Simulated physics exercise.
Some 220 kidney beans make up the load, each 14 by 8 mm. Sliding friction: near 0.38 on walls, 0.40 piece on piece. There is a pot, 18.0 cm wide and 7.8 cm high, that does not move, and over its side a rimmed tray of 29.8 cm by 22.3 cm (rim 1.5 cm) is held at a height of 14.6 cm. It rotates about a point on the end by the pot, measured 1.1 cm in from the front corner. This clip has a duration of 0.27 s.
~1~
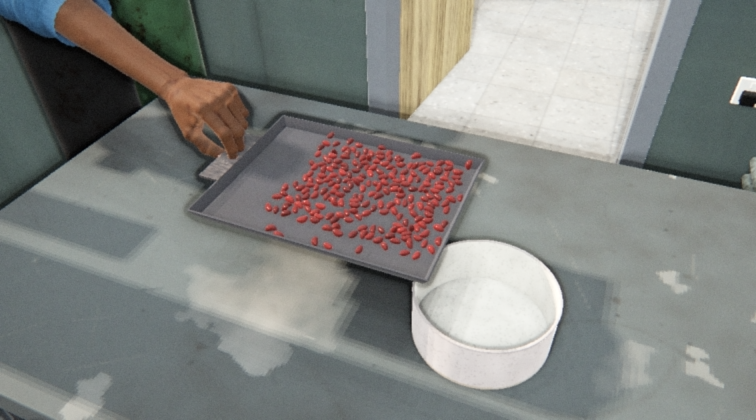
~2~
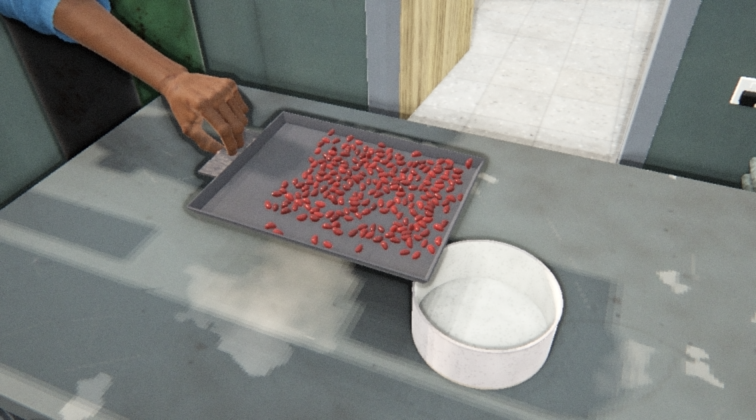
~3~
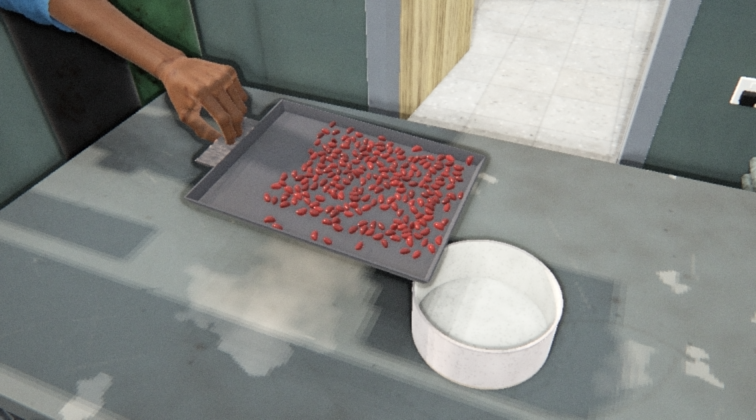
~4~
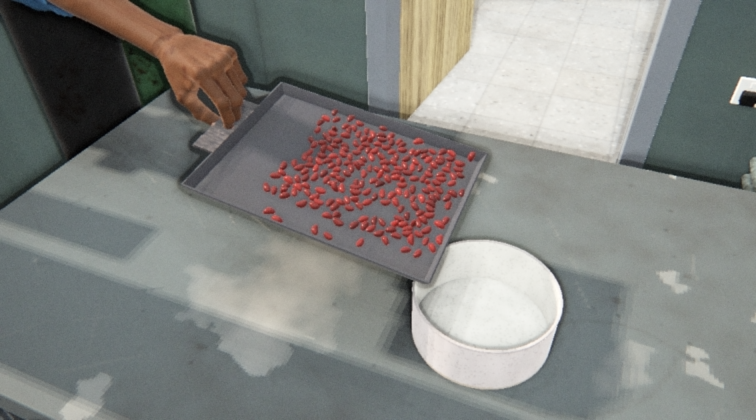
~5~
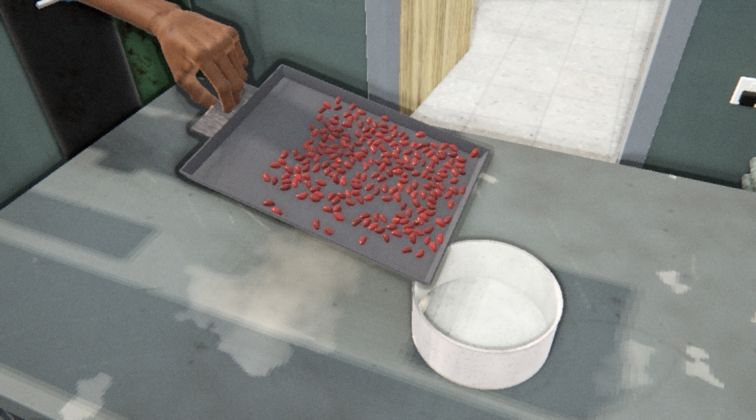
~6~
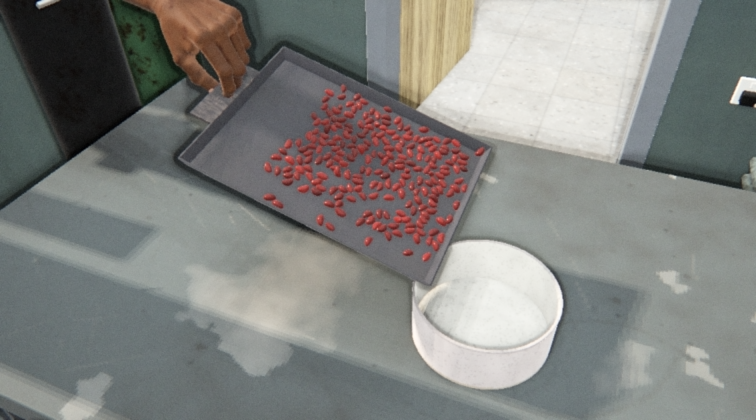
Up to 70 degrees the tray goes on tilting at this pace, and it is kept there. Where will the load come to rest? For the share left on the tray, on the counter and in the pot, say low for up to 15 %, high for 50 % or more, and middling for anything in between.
Tray - low, counter - middling, pot - high.
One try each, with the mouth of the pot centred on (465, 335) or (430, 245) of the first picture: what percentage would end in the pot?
That gives roughly 90 per cent and then 0 per cent.
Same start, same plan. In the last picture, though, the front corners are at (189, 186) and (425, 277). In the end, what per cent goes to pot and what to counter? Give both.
Pot 20; counter 80.
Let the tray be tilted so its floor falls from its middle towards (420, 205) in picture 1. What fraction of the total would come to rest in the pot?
The share would be about 60 percent.
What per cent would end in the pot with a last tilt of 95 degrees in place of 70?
In that case some 60 per cent.
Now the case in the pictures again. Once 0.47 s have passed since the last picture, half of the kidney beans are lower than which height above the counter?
Roughly 18 cm.
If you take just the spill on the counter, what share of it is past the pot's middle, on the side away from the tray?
Some 70 per cent.
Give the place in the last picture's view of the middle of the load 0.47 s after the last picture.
Approximately (457, 247) in the last view.
Then, 0.28 s after the last picture, tilt 44 degrees; the tray holds 100 %, the pot 0 %.
Then, 0.47 s after the last picture, tilt 62 degrees; the tray holds 70 %, the pot 5 %.
Then, 0.77 s after the last picture, tilt 70 degrees; the tray holds 5 %, the pot 55 %.
In the end, tray 0 %, counter 35 %, pot 65 %.
